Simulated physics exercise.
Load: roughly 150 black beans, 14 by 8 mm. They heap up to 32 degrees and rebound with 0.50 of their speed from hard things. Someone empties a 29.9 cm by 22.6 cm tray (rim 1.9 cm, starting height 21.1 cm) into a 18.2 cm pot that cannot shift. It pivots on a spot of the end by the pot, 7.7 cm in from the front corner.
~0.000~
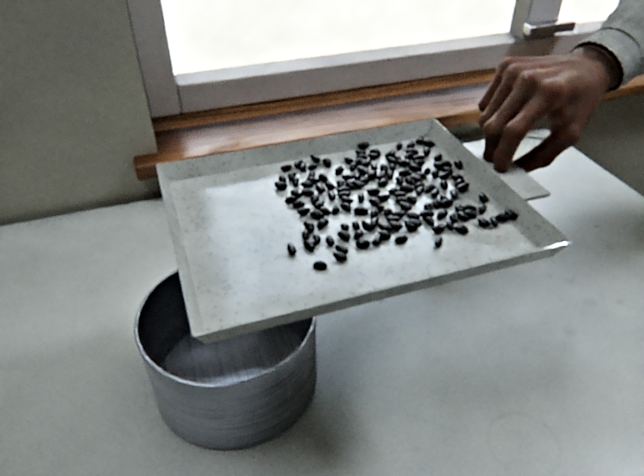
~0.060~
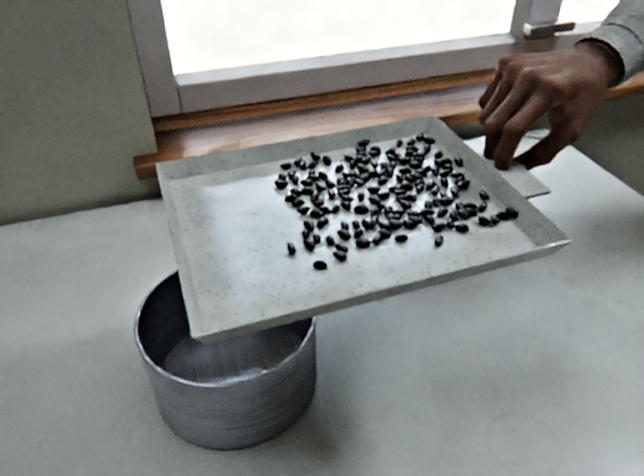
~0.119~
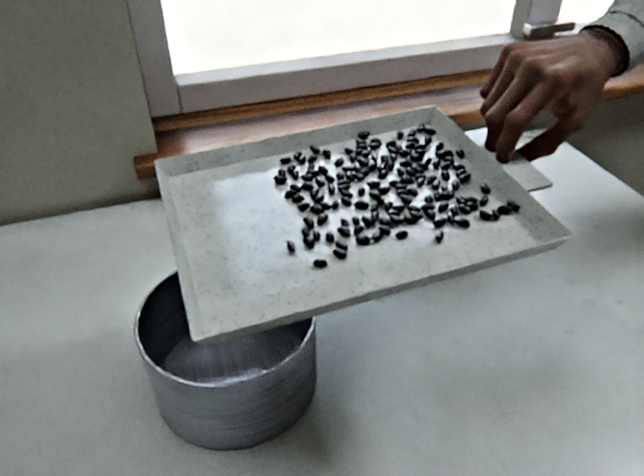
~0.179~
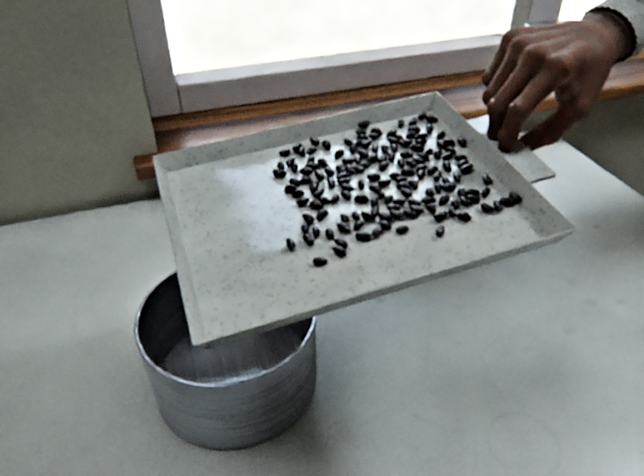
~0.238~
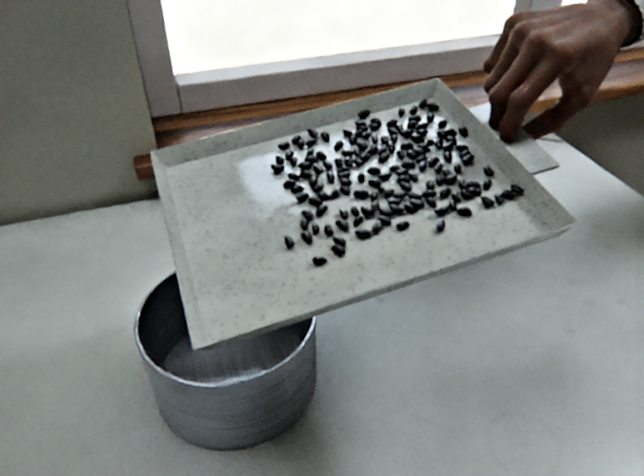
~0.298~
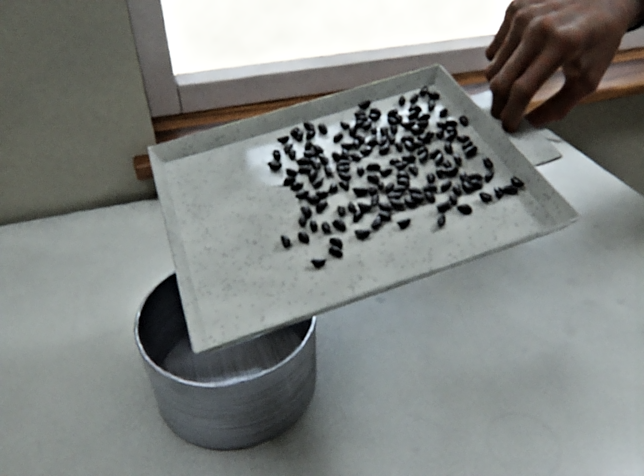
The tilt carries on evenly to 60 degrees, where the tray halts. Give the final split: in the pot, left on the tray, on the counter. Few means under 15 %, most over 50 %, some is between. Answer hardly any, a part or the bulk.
Pot hardly any, tray a part, counter the bulk.
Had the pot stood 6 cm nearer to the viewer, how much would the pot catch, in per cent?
It would be near 30 per cent.
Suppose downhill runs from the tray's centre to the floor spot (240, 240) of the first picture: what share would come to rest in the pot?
About 10 per cent.
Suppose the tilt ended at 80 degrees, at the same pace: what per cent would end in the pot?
In that case some 0 per cent.
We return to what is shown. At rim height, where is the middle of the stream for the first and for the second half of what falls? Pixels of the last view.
First near (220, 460), later near (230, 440).
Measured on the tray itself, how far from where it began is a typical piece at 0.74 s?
About 10 cm.
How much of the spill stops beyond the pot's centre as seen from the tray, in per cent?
Some 80 per cent.
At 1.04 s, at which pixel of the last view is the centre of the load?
Around (243, 337).
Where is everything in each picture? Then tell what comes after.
In the first picture, tray tilt 0 degrees, front corners at (203, 325) and (558, 238); middle of the pieces at (374, 192); pot at (227, 311).
In the second picture, tray tilt 1 degrees, front corners at (203, 326) and (558, 237); middle of the pieces at (374, 190).
In the third picture, tray tilt 3 degrees, front corners at (203, 329) and (560, 232), lowest corner left front; middle of the pieces at (374, 184).
In the fourth picture, tray tilt 6 degrees, front corners at (203, 332) and (562, 225), lowest corner left front; middle of the pieces at (374, 177).
In the fifth picture, tray tilt 9 degrees, front corners at (203, 336) and (565, 219), lowest corner left front; middle of the pieces at (374, 170).
In the sixth picture, tray tilt 12 degrees, front corners at (203, 339) and (567, 213), lowest corner left front; middle of the pieces at (374, 166); pot at (227, 311). Its pace works out near 50 degrees a second.
Then, at 0.74 s, tilt 35 degrees; the tray holds 100 %, the pot 0 %.
After 1.04 s, tilt 50 degrees; the tray holds 80 %, the pot 0 %.
After 1.44 s, tilt 60 degrees; the tray holds 55 %, the pot 0 %.
In the end, at 2.8 s, pot 0 %, tray 30 %, counter 70 %.
